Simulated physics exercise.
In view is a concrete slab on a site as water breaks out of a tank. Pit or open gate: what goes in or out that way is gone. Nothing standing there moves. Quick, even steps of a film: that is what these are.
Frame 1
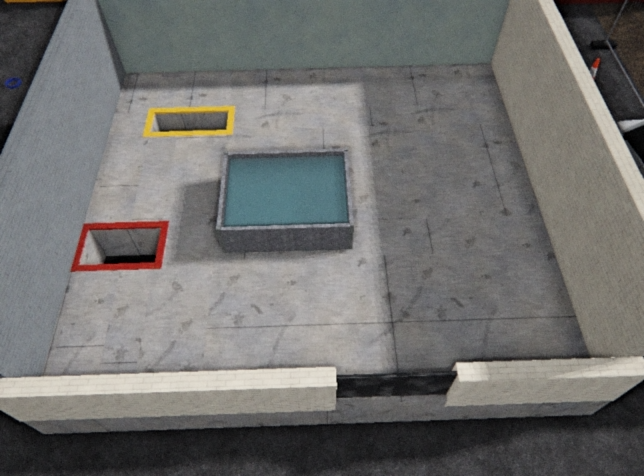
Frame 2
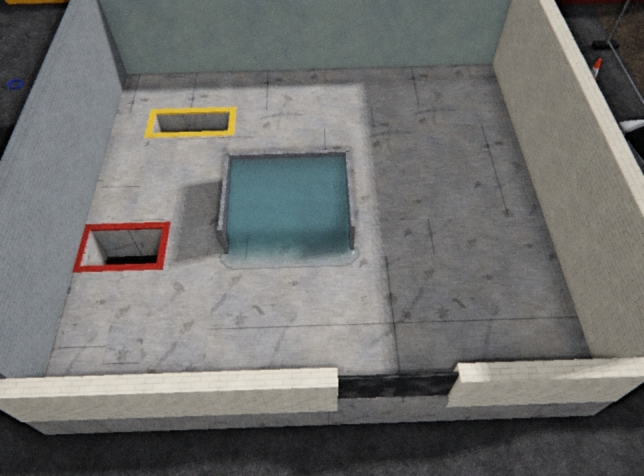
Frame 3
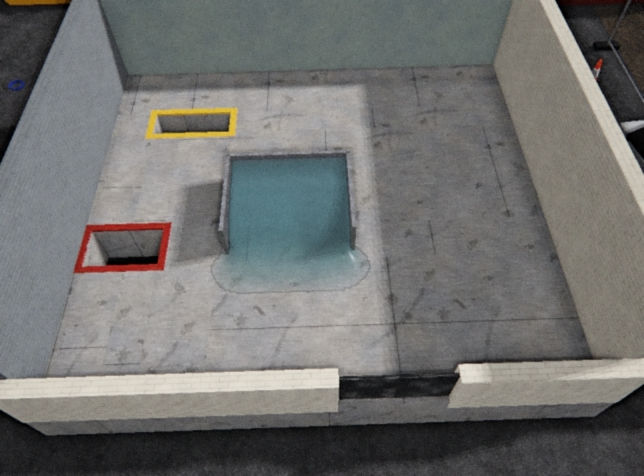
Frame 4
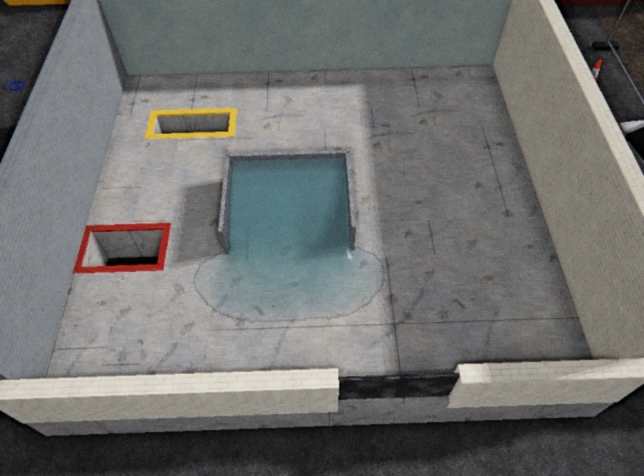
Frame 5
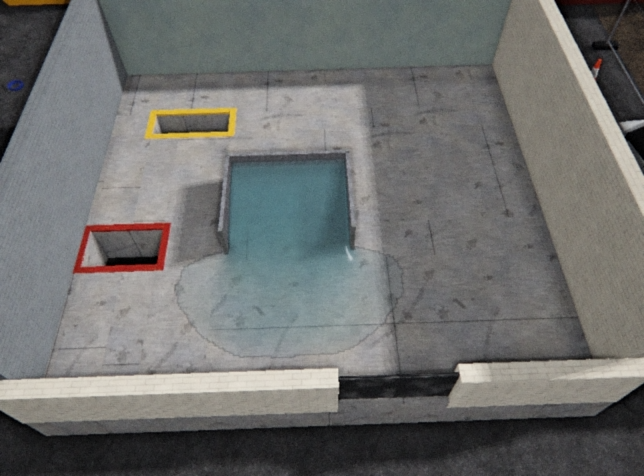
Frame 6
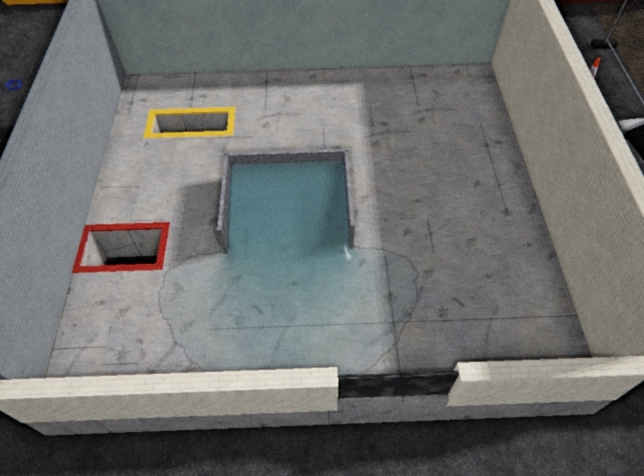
Water pouring from the open front of a tank and spreading in a widening pool across a walled concrete slab.
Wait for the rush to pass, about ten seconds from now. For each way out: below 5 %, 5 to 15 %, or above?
One by one: The gate will drain shy of five per cent; the yellow pit will drain shy of five per cent; the red pit will drain in excess of fifteen per cent.
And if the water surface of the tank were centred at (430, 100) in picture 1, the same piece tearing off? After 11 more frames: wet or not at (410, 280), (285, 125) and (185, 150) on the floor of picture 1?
Taking them as they were asked, they come out soaked, bone dry, bone dry.
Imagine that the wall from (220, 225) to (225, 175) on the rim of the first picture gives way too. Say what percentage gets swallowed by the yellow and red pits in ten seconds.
For yellow it's about 8 per cent, and for red about 50 per cent.
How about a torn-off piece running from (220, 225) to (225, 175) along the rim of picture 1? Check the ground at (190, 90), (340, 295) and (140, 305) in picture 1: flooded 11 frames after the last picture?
First point spared, second point spared, third point swamped.
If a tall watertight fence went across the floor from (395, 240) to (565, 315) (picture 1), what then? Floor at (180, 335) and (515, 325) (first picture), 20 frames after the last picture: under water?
Swamped, then swamped.
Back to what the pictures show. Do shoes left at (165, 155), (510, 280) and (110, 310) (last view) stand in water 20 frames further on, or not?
In that order, the three spots are high and dry, soaked and soaked.
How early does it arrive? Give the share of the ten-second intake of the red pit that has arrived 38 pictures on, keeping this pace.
Share at that point: Close to 60 in a hundred.
A moment on, water covers 20 % of the floor; the gate 0 %, the yellow pit 0 %, the red pit 0 %.
Next, water covers 25 % of the floor; the gate 0 %, the yellow pit 0 %, the red pit 0 %.
Then, water covers 35 % of the floor; the gate 0 %, the yellow pit 0 %, the red pit 2 %.
Later, water covers 50 % of the floor; the gate 0 %, the yellow pit 0 %, the red pit 16 %.
In the end, water covers 75 % of the floor; the gate 0 %, the yellow pit 0 %, the red pit 26 %.
